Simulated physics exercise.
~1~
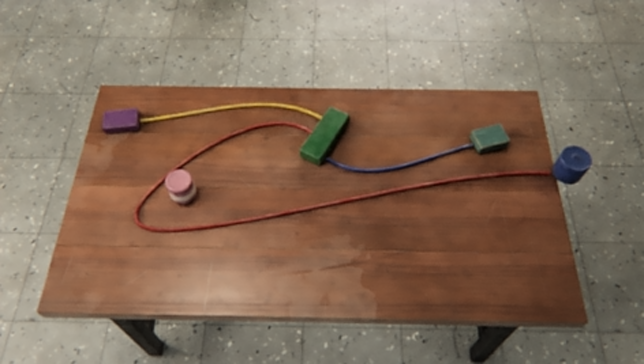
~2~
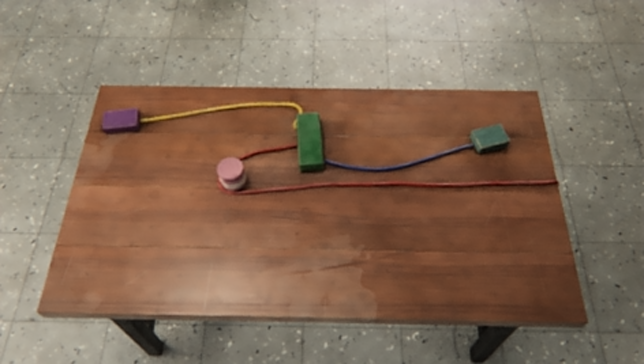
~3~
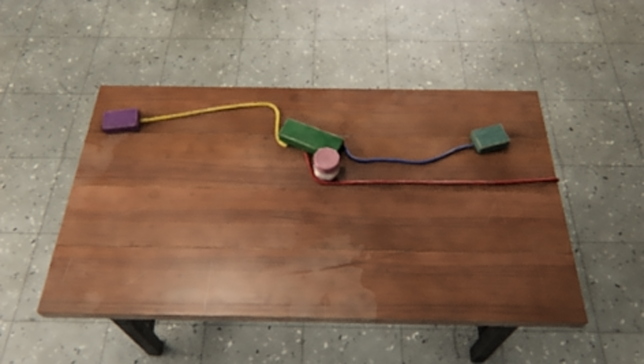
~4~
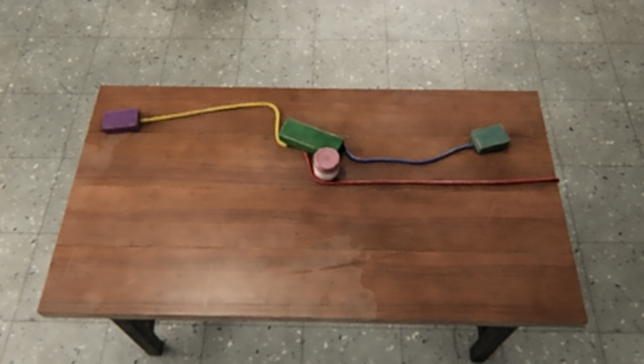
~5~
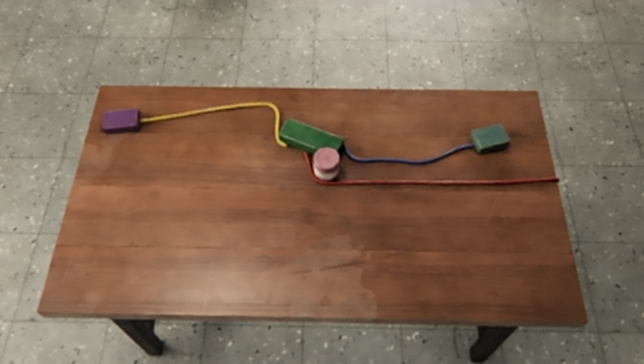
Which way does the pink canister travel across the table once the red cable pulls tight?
The pink canister moves to the right, ending up against the green strip.
